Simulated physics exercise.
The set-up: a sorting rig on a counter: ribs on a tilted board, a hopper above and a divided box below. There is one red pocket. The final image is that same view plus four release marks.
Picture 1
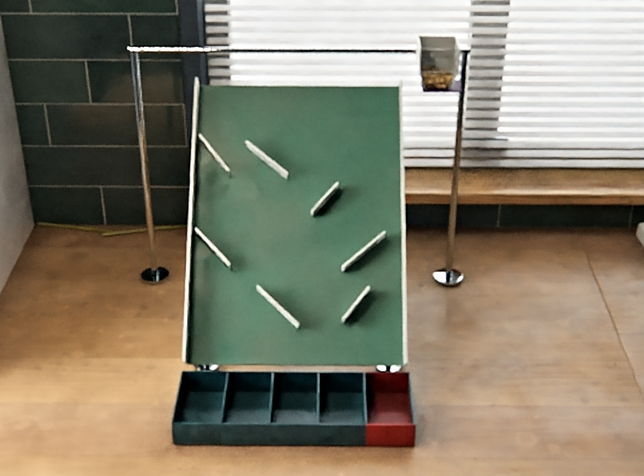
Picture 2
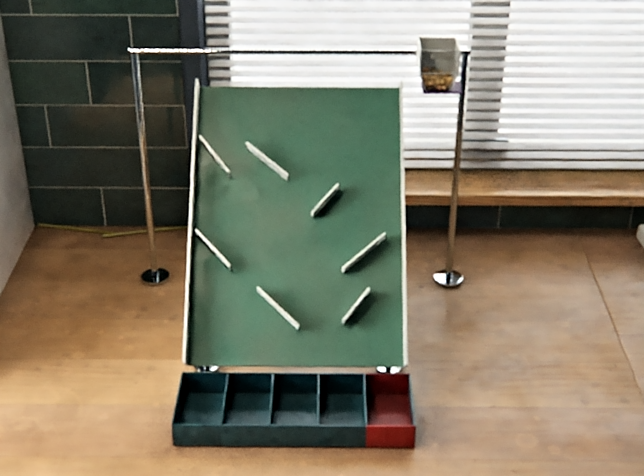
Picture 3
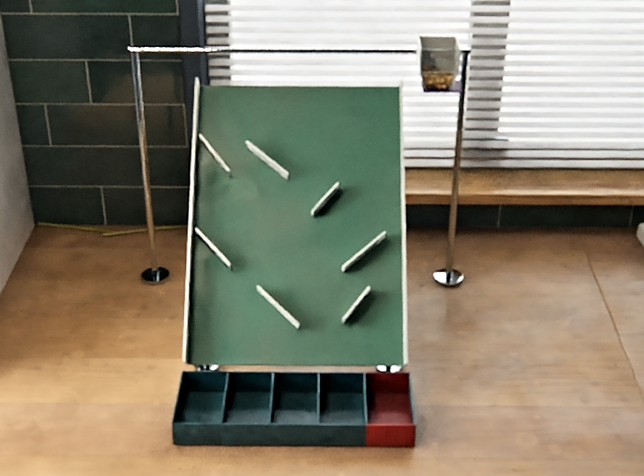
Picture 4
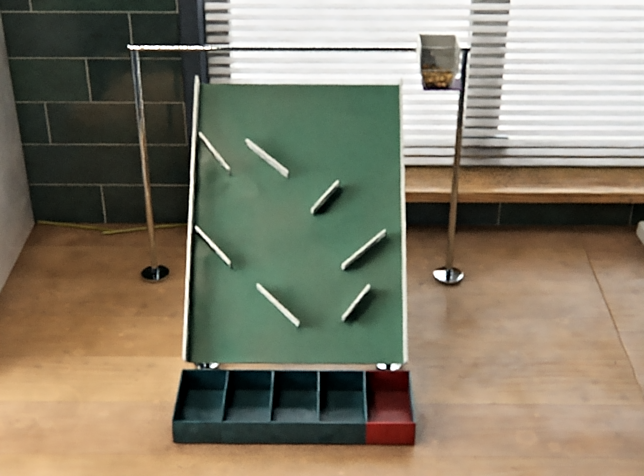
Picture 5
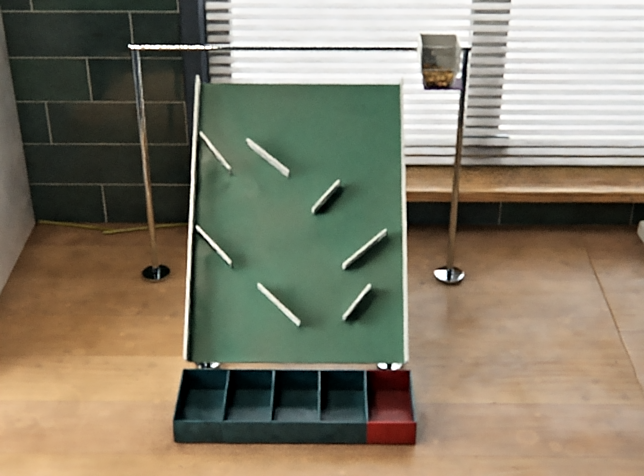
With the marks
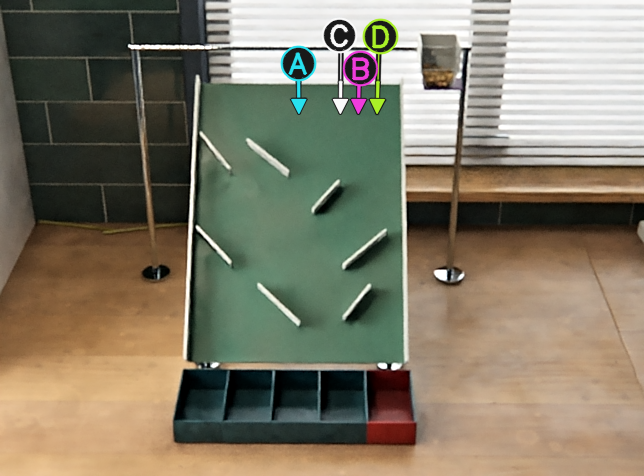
The clip shows a tilted green board with pale angled ribs standing on a wooden counter, a small hopper at its upper right and a divided box with one red pocket below; nothing visibly moves.
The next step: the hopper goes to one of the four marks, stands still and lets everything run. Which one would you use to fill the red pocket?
Choose D.
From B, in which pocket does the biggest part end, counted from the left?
The third.
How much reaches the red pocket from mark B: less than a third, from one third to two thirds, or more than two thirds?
It is less than a third.
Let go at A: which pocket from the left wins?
The fourth.
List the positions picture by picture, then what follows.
The first picture shows hopper at (436, 78), dried chickpeas, door shut.
The second picture shows ribs (199, 135) to (229, 172), (247, 142) to (288, 175), (312, 212) to (338, 184).
The third picture shows ribs (196, 228) to (230, 264), (343, 267) to (385, 232), (257, 286) to (299, 325).
The fourth picture shows ribs (343, 318) to (369, 285).
The fifth picture shows red pocket at (391, 431), number 5 of 5 from the left.
On the marked copy, mark A meets the board at (298, 108); mark B meets the board at (358, 108); mark C meets the board at (340, 108); mark D meets the board at (377, 108).
If A is chosen, a stray few in the red pocket, nearly all in other pockets.
If B is chosen, a small part in the red pocket, most in other pockets.
If C is chosen, a stray few in the red pocket, nearly all in other pockets.
If D is chosen, about a third in the red pocket, about two thirds in other pockets, a stray few outside the box.
